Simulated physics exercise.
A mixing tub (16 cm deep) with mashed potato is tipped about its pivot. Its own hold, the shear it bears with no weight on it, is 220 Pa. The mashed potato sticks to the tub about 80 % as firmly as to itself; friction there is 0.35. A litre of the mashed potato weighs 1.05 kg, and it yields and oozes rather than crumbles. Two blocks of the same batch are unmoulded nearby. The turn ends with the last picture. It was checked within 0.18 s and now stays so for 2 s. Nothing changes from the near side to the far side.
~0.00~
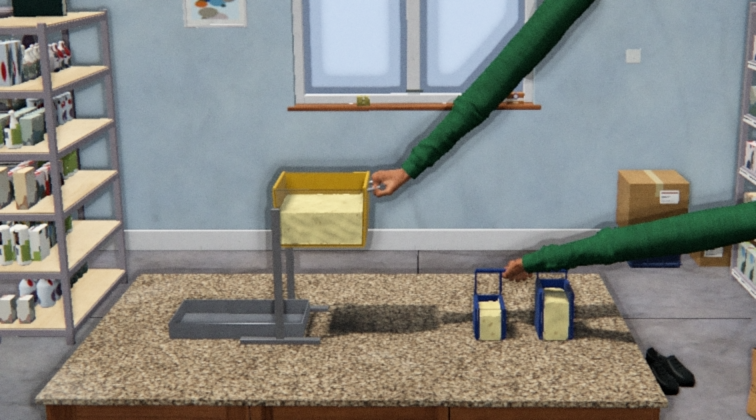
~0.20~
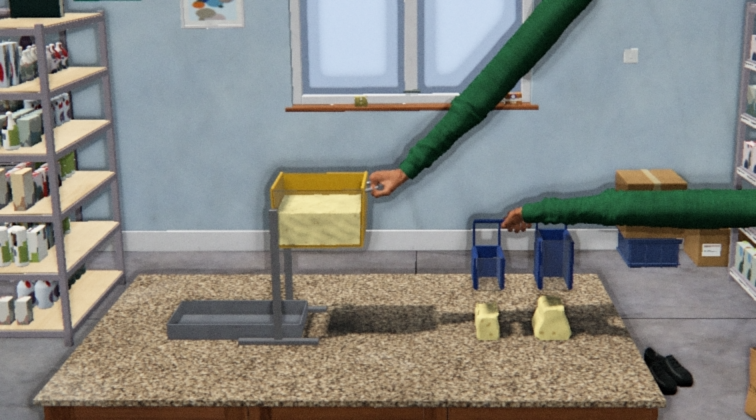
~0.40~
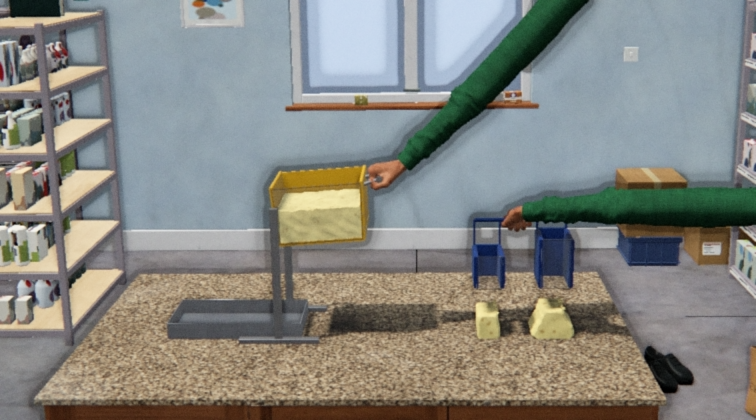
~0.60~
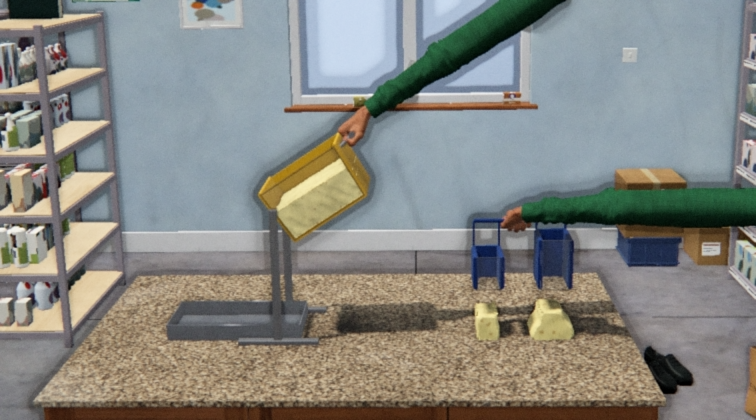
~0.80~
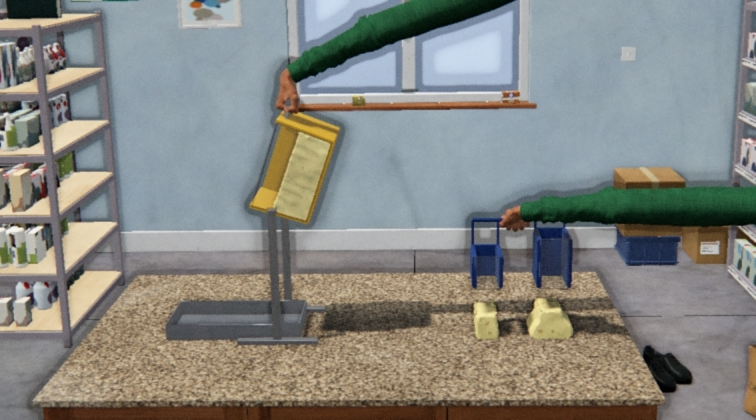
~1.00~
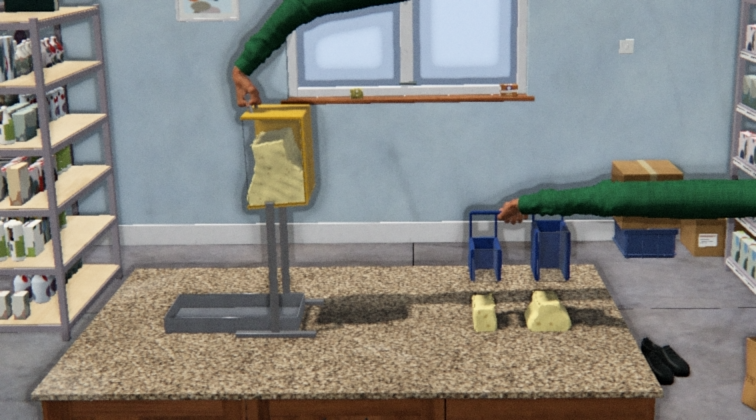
Green-sleeved arms lifting blue moulds off two pale blocks that slump slightly, then tilting a yellow tub of mash leftward onto its side.
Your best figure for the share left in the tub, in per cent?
The share left in the tub is near 42 %.
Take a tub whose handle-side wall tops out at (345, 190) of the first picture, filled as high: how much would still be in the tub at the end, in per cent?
In that case some 50 per cent.
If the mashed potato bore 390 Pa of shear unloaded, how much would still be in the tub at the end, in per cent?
It would be near 50 %.
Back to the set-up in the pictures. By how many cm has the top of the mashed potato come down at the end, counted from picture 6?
Some 12 cm.
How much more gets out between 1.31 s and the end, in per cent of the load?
About 0 %.
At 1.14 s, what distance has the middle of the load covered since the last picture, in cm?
About 8 cm.
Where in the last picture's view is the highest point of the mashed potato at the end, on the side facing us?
Near (281, 181).
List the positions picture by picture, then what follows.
The first frame shows handle-side rim at (363, 189), tilt 0 degrees; crest of the mashed potato at (281, 212); block heights 8.1 cm, 13 cm (left to right).
The second frame shows handle-side rim at (361, 189), tilt 0 degrees; crest of the mashed potato at (279, 212); block heights 7.9 cm, 10 cm (left to right).
The third frame shows handle-side rim at (359, 183), tilt 4 degrees; crest of the mashed potato at (356, 206); block heights 7.8 cm, 9.3 cm (left to right).
The fourth frame shows handle-side rim at (333, 147), tilt 33 degrees; crest of the mashed potato at (343, 169); block heights 7.7 cm, 9.1 cm (left to right).
The fifth frame shows handle-side rim at (276, 123), tilt 71 degrees; crest of the mashed potato at (299, 134); block heights 7.7 cm, 9.1 cm (left to right).
The sixth frame shows handle-side rim at (242, 120), tilt 91 degrees; crest of the mashed potato at (279, 141); block heights 7.7 cm, 9.1 cm (left to right).
After 1.14 s, the tub is at 91 degrees and holds 64 %.
After 1.31 s, the tub is at 91 degrees and holds 42 %.
After 1.48 s, the tub is at 91 degrees and holds 42 %.
After 1.65 s, the tub is at 91 degrees and holds 42 %.
After 3.00 s, the tub is at 91 degrees and holds 42 %.
